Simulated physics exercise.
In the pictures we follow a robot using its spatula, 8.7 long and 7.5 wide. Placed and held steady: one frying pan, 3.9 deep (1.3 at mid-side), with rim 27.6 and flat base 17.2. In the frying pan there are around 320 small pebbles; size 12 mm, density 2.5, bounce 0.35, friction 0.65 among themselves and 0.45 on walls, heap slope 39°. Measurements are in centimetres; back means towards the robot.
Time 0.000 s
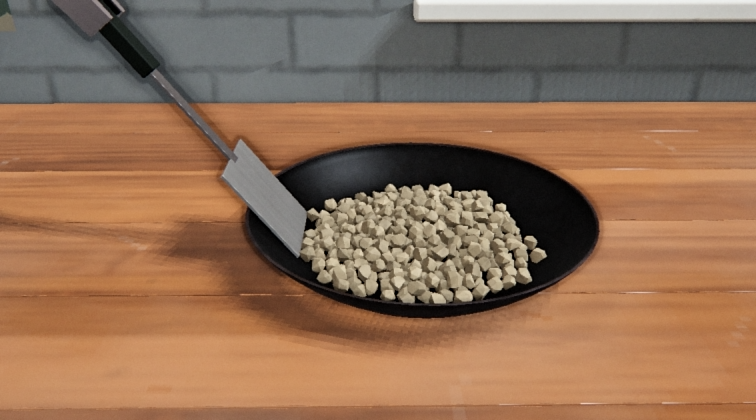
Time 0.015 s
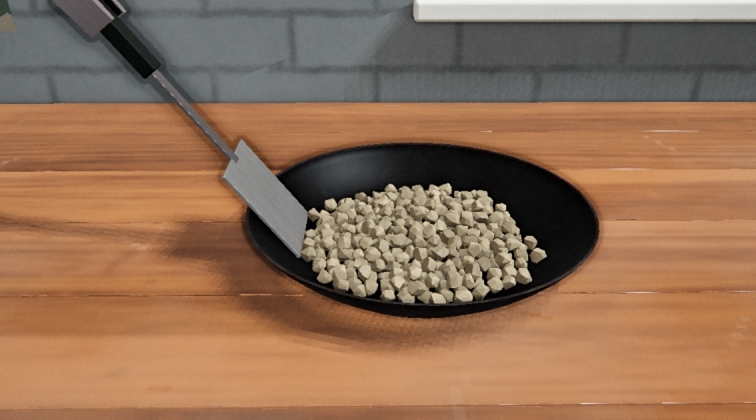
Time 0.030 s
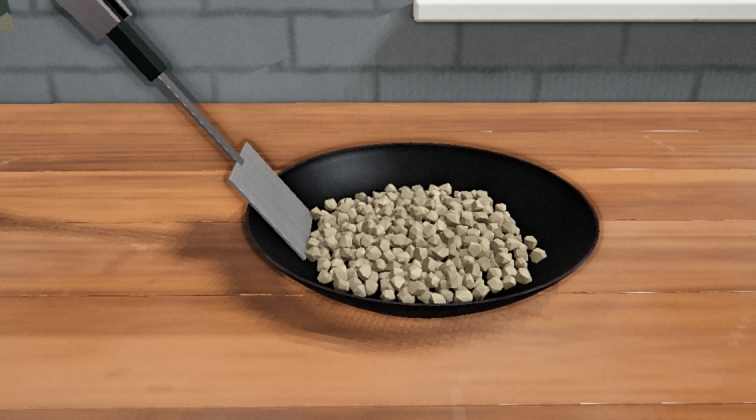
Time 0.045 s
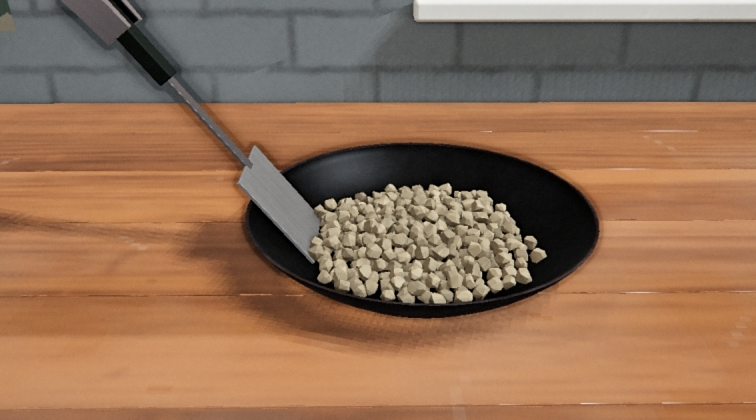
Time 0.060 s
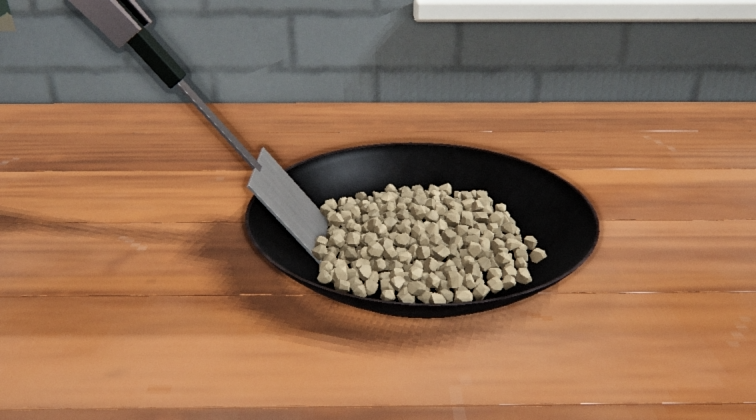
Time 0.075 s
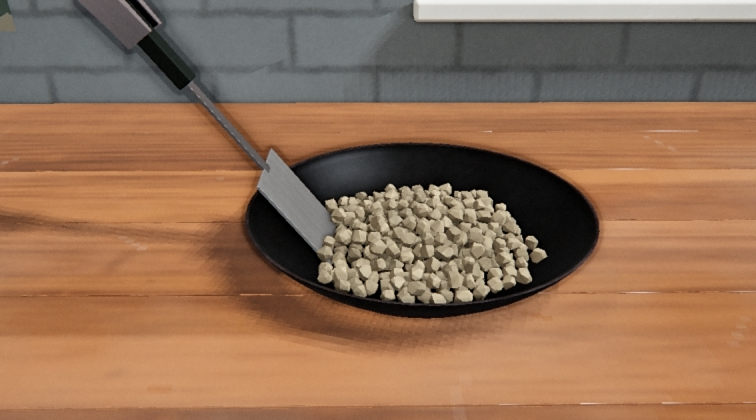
Robot arm slowly pushing a metal spatula rightward into a heap of small pale pebbles in a still black frying pan.
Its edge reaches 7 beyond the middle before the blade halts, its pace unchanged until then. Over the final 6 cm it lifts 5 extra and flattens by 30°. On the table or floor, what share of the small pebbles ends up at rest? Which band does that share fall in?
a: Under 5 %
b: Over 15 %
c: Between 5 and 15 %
Answer: A.
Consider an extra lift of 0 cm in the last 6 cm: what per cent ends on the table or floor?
Some 5 in a hundred.
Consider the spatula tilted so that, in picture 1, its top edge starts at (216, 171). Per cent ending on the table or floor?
Around 5 percent ends up on the table or floor.
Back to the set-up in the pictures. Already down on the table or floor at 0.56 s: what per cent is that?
My estimate is roughly 2 %.
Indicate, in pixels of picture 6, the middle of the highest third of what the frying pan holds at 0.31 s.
(531, 216).
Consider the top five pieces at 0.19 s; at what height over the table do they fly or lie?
I'd say close to 4 cm on average.
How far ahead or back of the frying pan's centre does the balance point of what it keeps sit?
Offset: About 5.0 cm, ahead.
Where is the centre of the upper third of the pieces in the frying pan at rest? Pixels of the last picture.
(538, 219).
After 0.19 s, sloping 53°, highest piece 4 above the table; 319 in the frying pan.
After 0.31 s, sloping 41°, highest piece 6 above the table; 314 in the frying pan, 5 on the blade or in flight.
After 0.56 s, sloping 23°, highest piece 6 above the table; 311 in the frying pan, 8 on the table or floor.
After 1.61 s, sloping 23°, highest piece 5 above the table; 311 in the frying pan, 8 on the table or floor.
In the end, 311 in the frying pan, 8 on the table or floor. That is 3 % on the table or floor.
